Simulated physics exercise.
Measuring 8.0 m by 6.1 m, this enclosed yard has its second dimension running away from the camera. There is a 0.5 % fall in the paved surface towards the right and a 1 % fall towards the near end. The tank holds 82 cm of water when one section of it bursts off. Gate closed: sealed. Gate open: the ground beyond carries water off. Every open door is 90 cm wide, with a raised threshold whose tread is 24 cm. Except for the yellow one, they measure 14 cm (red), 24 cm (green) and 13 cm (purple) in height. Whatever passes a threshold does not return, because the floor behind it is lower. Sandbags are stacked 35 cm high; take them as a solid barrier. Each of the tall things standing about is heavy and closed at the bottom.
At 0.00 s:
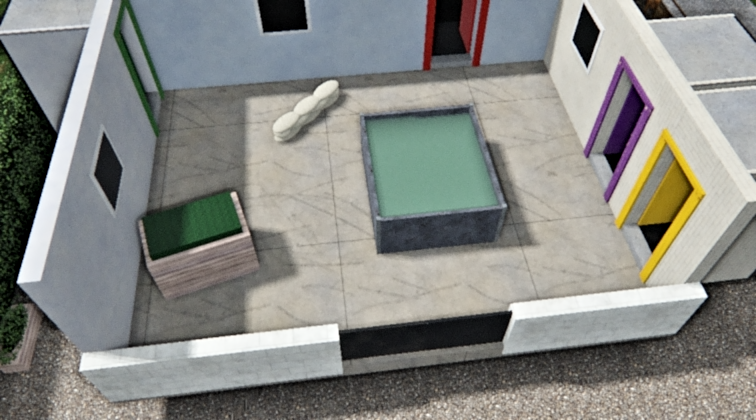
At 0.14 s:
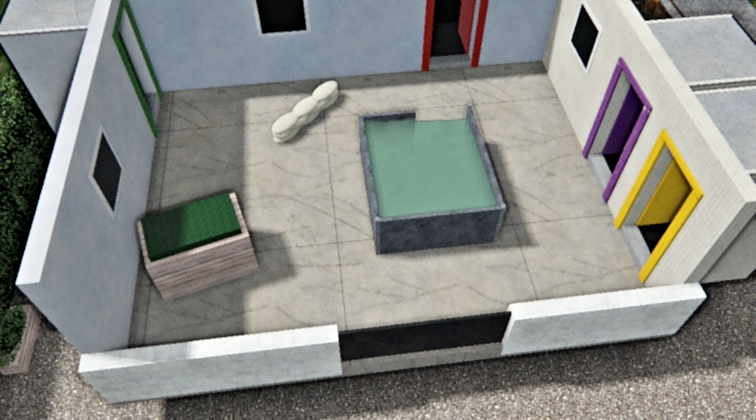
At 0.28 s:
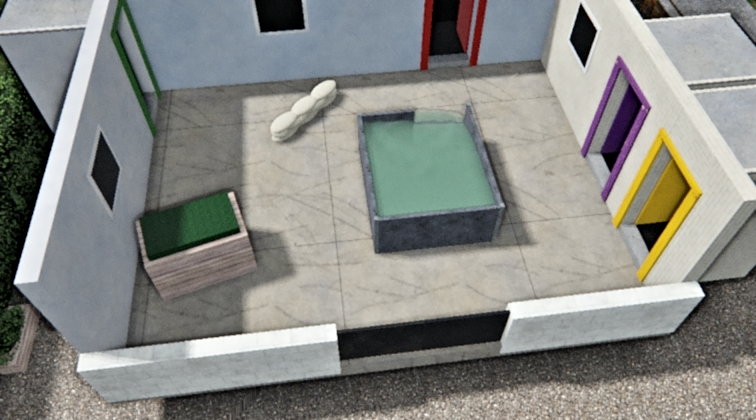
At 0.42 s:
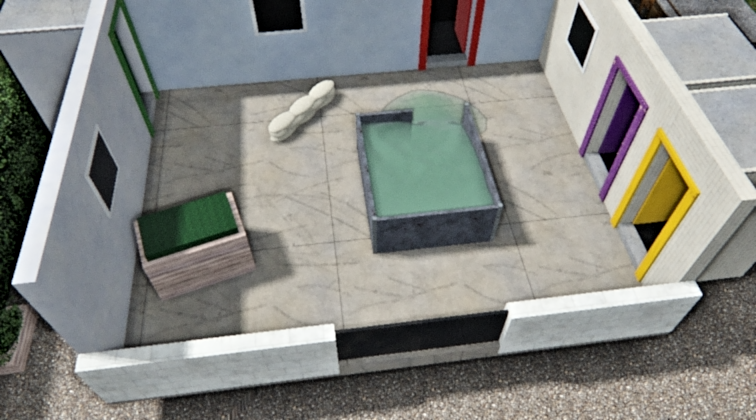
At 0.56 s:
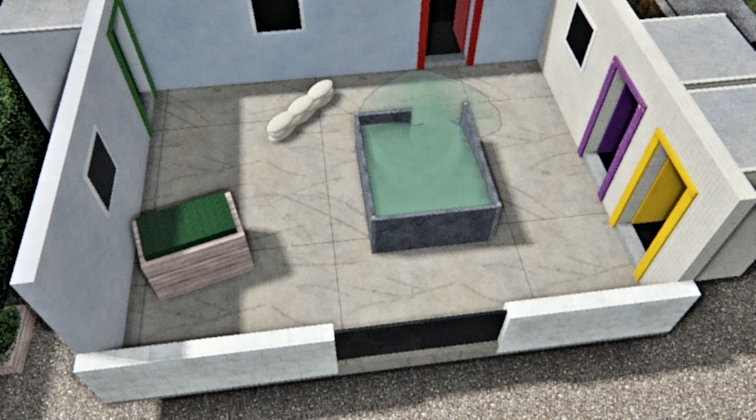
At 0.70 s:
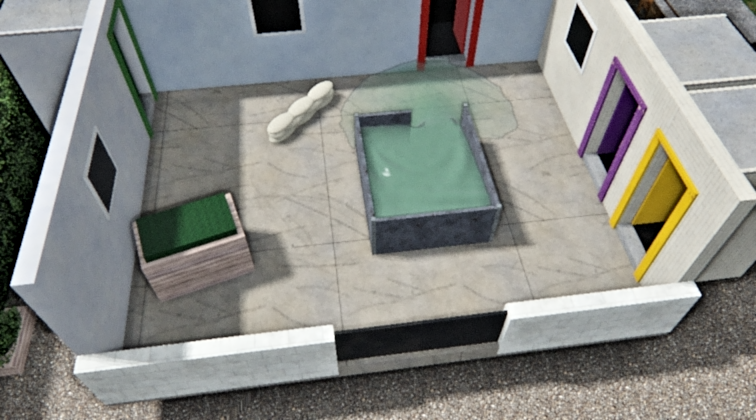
A gray tank full of green water stood in a walled yard with colored doorways, then part of its far side broke away and the water spread out across the paving behind it.
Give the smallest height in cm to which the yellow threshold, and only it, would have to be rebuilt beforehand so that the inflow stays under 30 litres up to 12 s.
Roughly 8.5 cm.
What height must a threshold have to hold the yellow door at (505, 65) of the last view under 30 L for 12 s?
Something near 22 cm.
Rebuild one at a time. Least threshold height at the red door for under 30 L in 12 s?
At the red door it takes roughly 34 centimetres.
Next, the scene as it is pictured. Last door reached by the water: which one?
I'd say the yellow door.
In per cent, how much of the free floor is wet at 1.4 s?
Around 20 per cent of the free floor.
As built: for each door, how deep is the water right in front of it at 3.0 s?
Red door 28 cm, green door 16 cm, purple door 4 cm, yellow door 0 cm.
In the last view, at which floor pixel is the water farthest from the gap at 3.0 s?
I'd put the front's tip around (157, 96).
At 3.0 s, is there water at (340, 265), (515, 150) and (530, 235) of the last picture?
First bone-dry, second wet through, third bone-dry.
After 1.4 s water covers 20 % of the floor, deepest (42 cm) near (437, 136); it has not reached the yellow door.
After 3.0 s water covers 40 % of the floor, deepest (36 cm) near (536, 65); it has not reached the yellow door.
After 12.0 s water covers 95 % of the floor, deepest (14 cm) near (210, 367); 11 cm at the yellow door, 1 litre in over its 14 cm threshold.
At the yellow door as built, the water arrived by 3.6 s and peaked near 14 cm at 9.2 s.
Run again over the same 12 s with other heights there, 44 litres in over 7.5 cm, 17 litres over 10 cm. The limit of 30 litres is kept from about 8.5 cm up.
